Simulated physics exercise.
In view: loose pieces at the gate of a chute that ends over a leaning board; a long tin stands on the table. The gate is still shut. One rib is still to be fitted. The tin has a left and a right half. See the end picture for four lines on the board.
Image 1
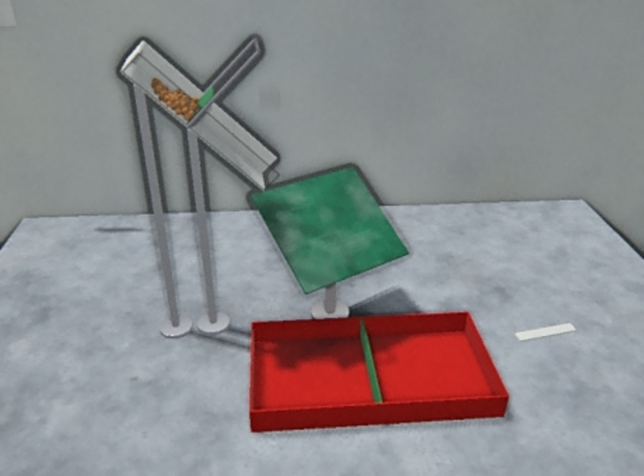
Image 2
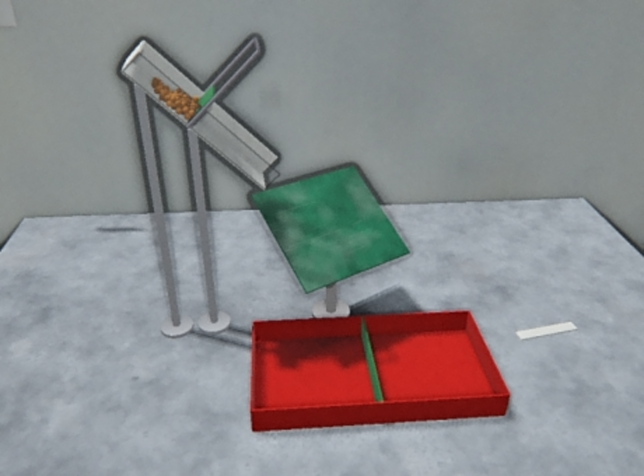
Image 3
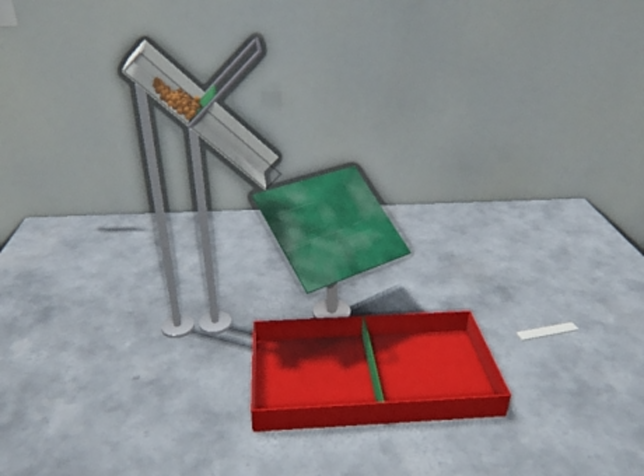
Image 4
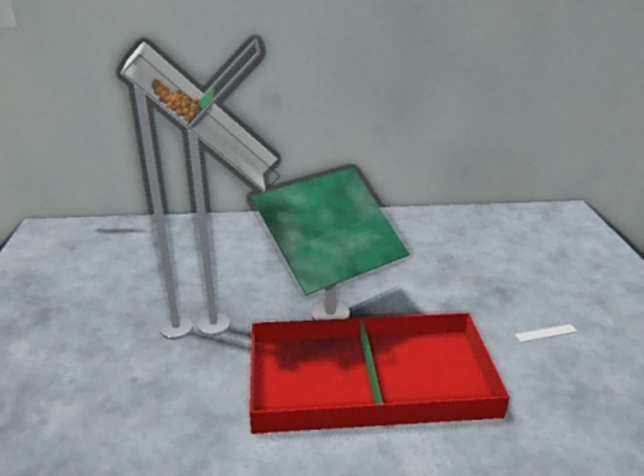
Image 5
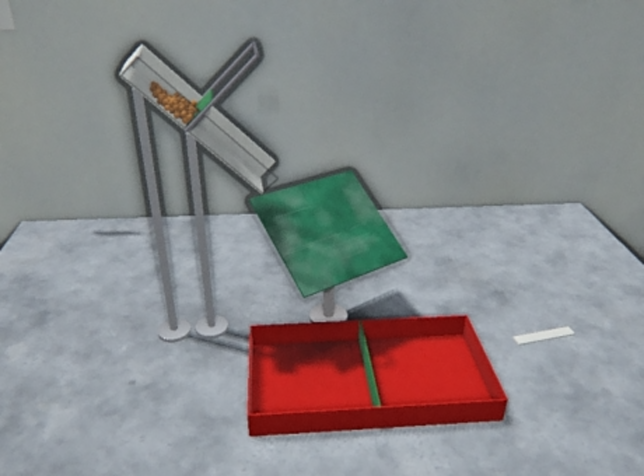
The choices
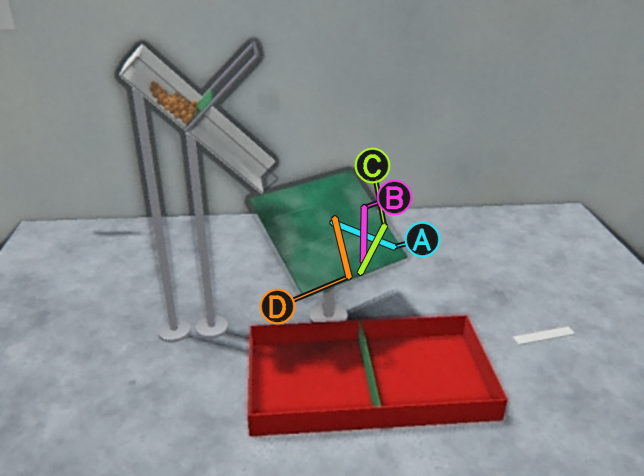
Nothing moves as brown pieces rest behind a chute's gate above a green board and red tray.
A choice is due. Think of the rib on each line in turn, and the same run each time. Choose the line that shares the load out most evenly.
The best line is C.
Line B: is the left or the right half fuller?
Right.
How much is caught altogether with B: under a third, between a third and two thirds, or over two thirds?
Over two thirds.
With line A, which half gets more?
Right.
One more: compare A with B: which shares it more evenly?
B.
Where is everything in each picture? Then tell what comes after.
In the first picture, load behind the gate (177, 98), roasted chickpeas; lip of the chute (263, 181), sloping fairly steeply.
In the second picture, middle of the board (332, 224), tilted fairly steeply; middle of its low edge (362, 271); of its high edge (305, 180).
In the third picture, front corners of the tin (252, 410) and (510, 395); front end of its middle wall (383, 402); gate still shut (211, 95).
In the fourth picture, middle of the load (178, 99); lip (263, 182).
In the fifth picture, middle of the load (176, 101); lip (261, 185).
On the marked copy, line A from (333, 222) to (393, 246); line B from (364, 207) to (363, 261); line C from (384, 226) to (360, 272); line D from (334, 218) to (348, 276).
Choosing A, of what is caught, about a tenth in the left half, almost all in the right.
Choosing B, of what is caught, roughly a quarter in the left half, the larger part in the right.
Choosing C, of what is caught, roughly a third in the left half, roughly two thirds in the right.
Choosing D, of what is caught, almost all in the left half, about a tenth in the right.
